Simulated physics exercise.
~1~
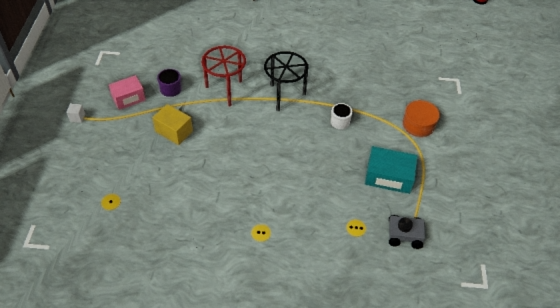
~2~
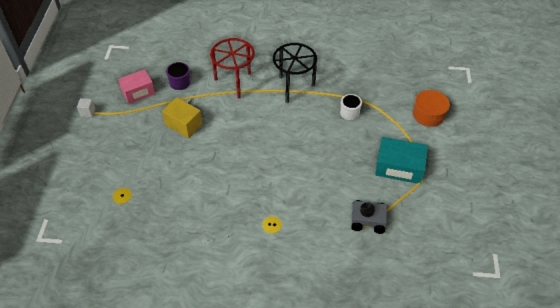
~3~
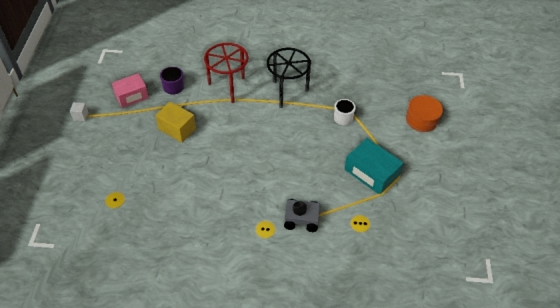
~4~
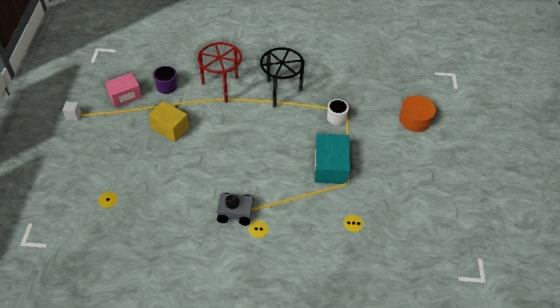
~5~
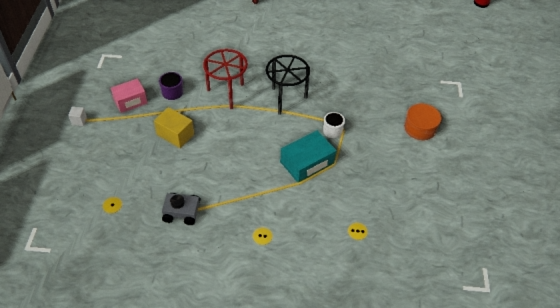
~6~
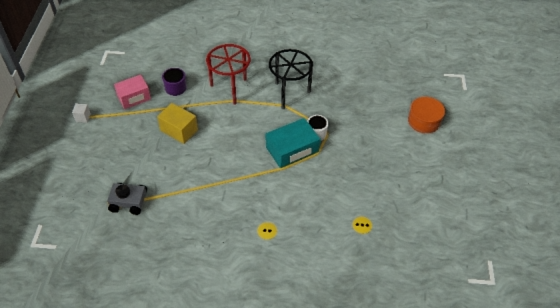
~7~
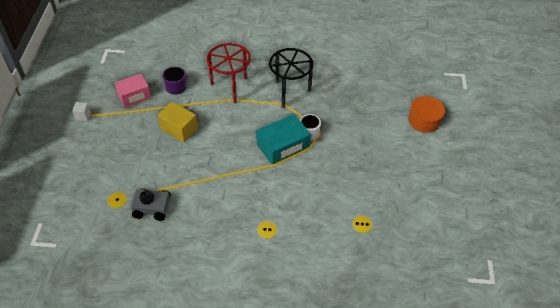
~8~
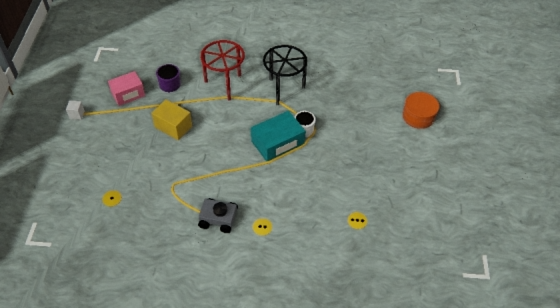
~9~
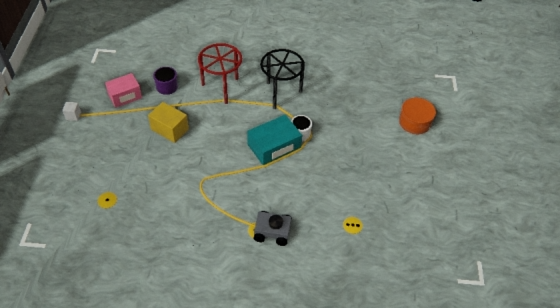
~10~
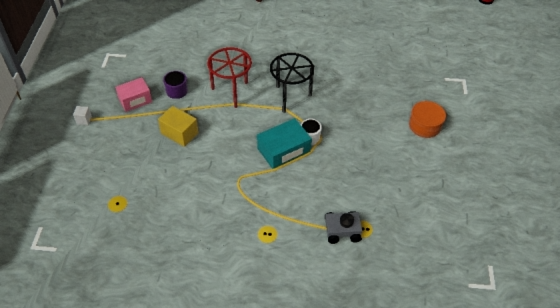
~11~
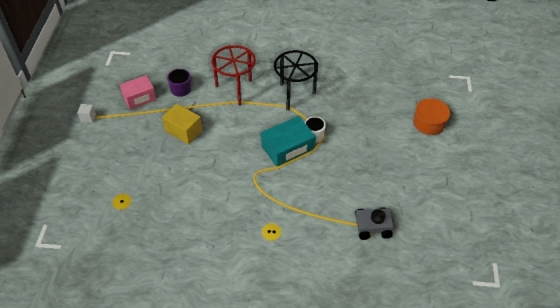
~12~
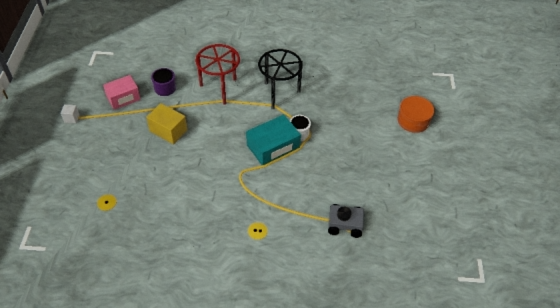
The clip opens on a mottled grey-green floor, where a yellow lead runs from a small white block at left, past two stools and around a white pot and teal box, to a dark cart at lower right. The cart rolls left, and the tightening lead drags the teal box along. Soon the white pot slides left and toward the viewer too, as the cart reaches the one-dot mark. It then heads back right past the two-dot mark, its lead slackening into a loose curve. It finishes around the three-dot mark, with the box and pot resting close together, left of where they began.
